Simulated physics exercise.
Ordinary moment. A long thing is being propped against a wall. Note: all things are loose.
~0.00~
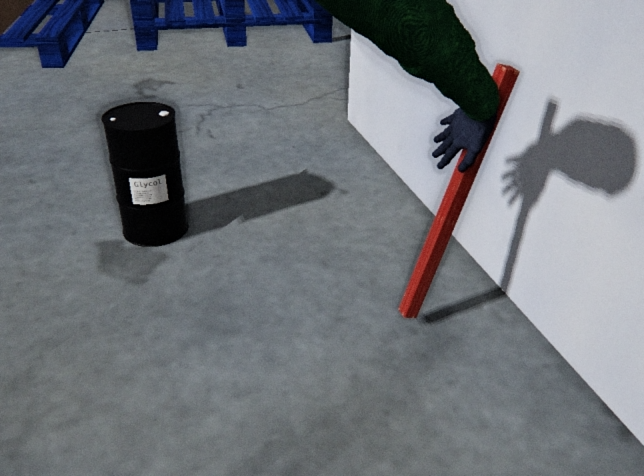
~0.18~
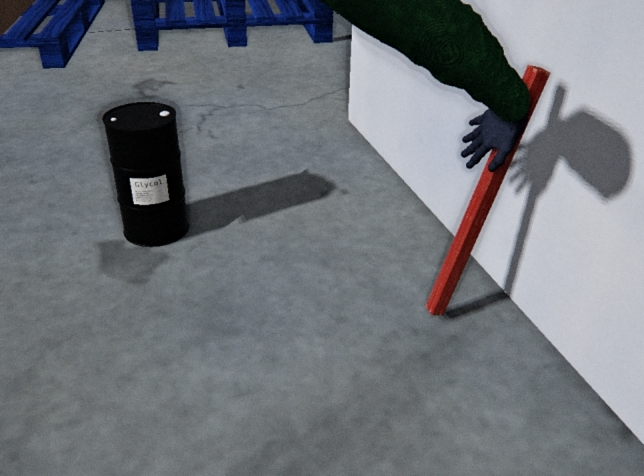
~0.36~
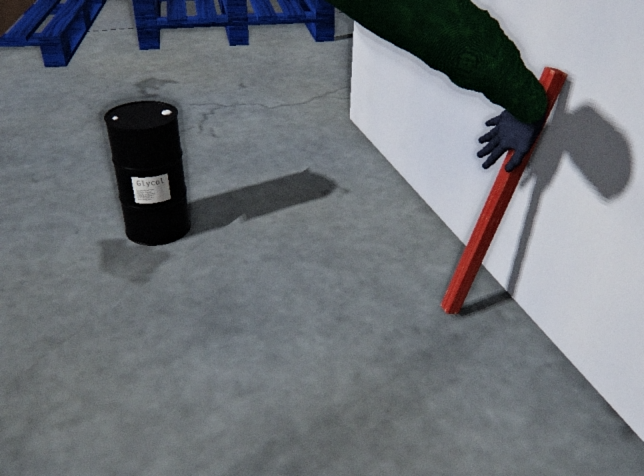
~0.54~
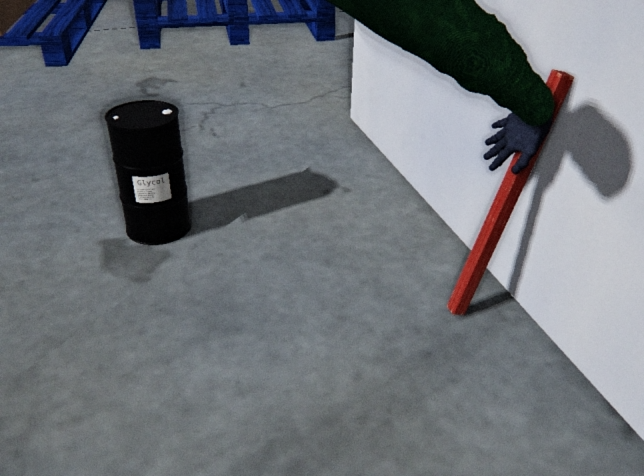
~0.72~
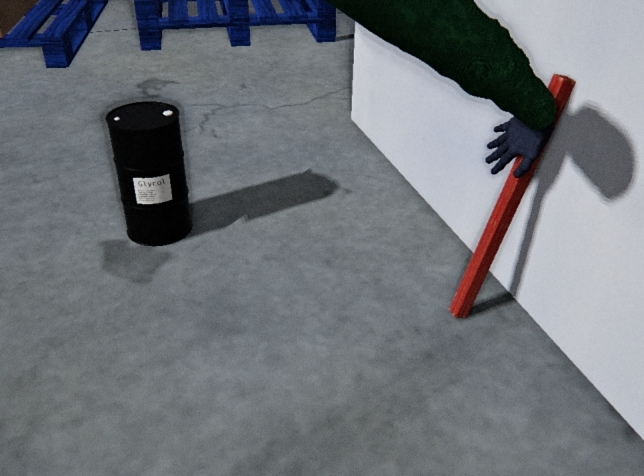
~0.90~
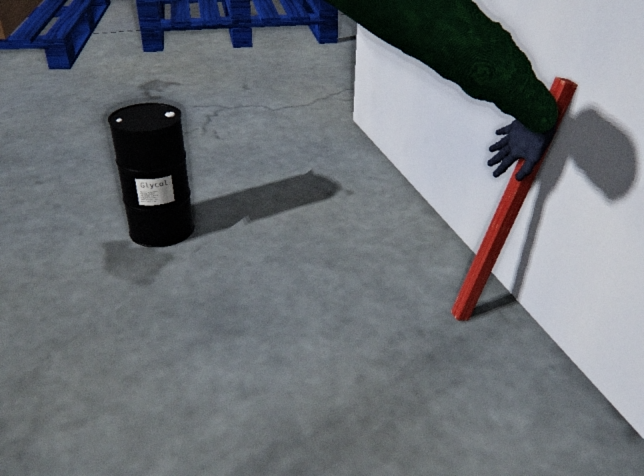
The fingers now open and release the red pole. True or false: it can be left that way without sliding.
True.
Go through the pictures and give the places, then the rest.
The first picture shows on its way; red pole (453, 203); black canister (148, 175).
The second picture shows on its way; red pole (482, 202); black canister (149, 175).
The third picture shows on its way; red pole (498, 202); black canister (150, 174).
The fourth picture shows on its way; red pole (504, 204); black canister (151, 173).
The fifth picture shows propped up under the hand; red pole (506, 207); black canister (152, 175).
The sixth picture shows propped up under the hand; red pole (508, 210); black canister (154, 176).
Around 1.30 s, nothing moves.
Around 1.80 s, red pole resting near (508, 210).
Finally (2.2 s), both still in place. Final places as the last picture's camera would see them, red pole near (508, 210). The pole stays up.
